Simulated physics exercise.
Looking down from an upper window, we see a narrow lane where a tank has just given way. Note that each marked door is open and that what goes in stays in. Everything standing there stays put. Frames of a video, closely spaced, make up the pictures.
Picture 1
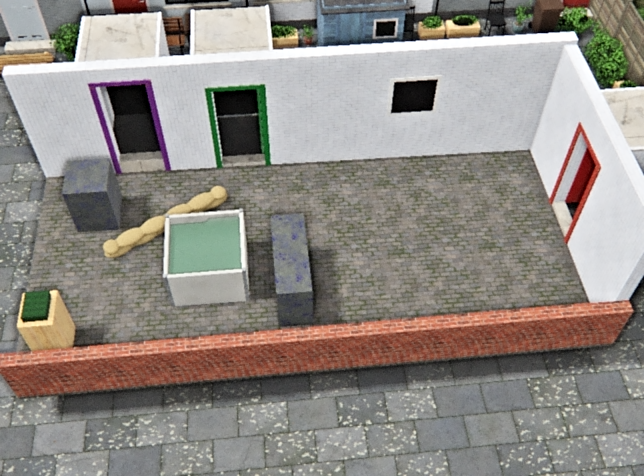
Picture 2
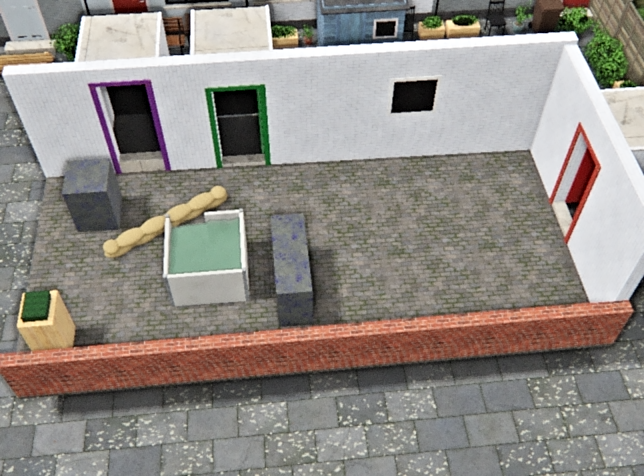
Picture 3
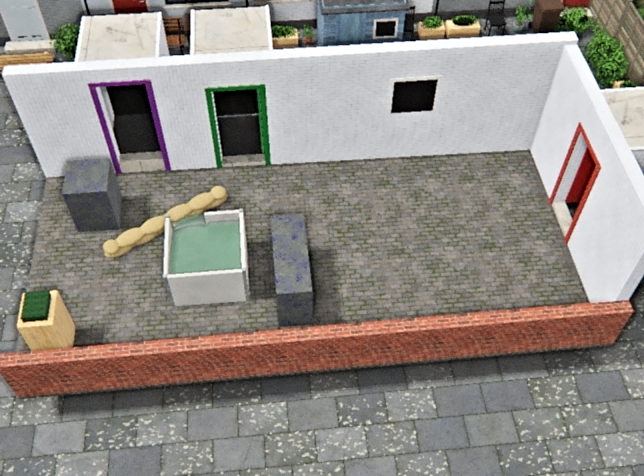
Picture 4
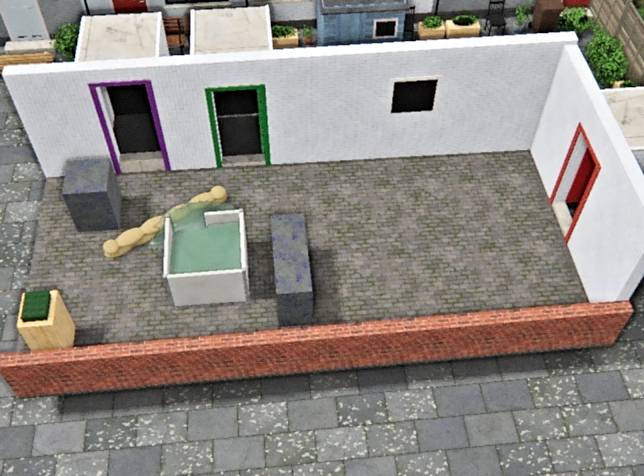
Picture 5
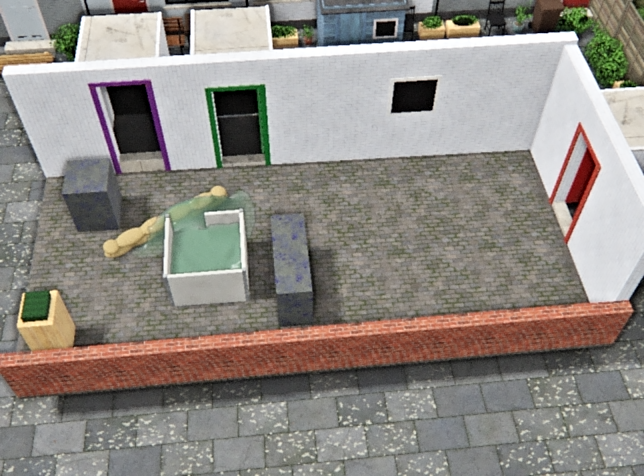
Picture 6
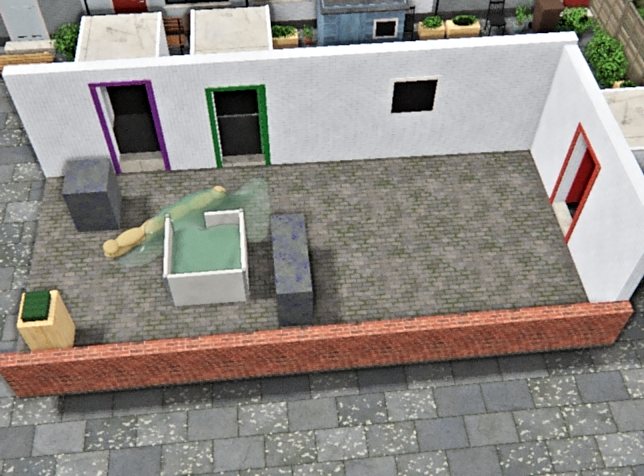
Walled paved lane with a gap opening in a tank's far side, greenish water pouring out and spreading around a twisted roll.
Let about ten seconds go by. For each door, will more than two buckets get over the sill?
The purple door will keep to two buckets; the red door will keep to two buckets; the green door will keep to two buckets.
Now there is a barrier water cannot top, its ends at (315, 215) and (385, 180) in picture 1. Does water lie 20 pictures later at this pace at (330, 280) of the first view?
There: Not flooded.
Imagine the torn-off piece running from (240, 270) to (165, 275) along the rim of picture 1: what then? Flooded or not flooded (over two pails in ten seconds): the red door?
Well, the red door simply comes up short.
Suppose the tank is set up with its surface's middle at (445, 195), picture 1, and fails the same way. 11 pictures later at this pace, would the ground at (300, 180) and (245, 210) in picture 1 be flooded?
I'd say swamped for the first and swamped for the second.
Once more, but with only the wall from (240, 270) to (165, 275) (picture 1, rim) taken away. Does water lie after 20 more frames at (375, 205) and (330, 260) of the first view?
Respectively: Parched and parched.
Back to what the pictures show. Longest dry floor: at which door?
Result: The door marked red.
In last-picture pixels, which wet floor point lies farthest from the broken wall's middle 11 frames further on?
My guess is roughly (461, 159).
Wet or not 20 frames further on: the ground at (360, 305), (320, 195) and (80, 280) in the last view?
Same order as asked: Dry as before; drenched; drenched.
A moment on, water covers 25 % of the floor; the purple door wet at the sill, nothing in, the red door not reached, the green door wet at the sill, nothing in.
Next, water covers 40 % of the floor; the purple door wet at the sill, nothing in, the red door not reached, the green door under two buckets in.
Then, water covers 60 % of the floor; the purple door wet at the sill, nothing in, the red door not reached, the green door under two buckets in.
Later, water covers 65 % of the floor; the purple door wet at the sill, nothing in, the red door under two buckets in, the green door under two buckets in.
In the end, water covers 70 % of the floor; the purple door wet at the sill, nothing in, the red door under two buckets in, the green door under two buckets in.
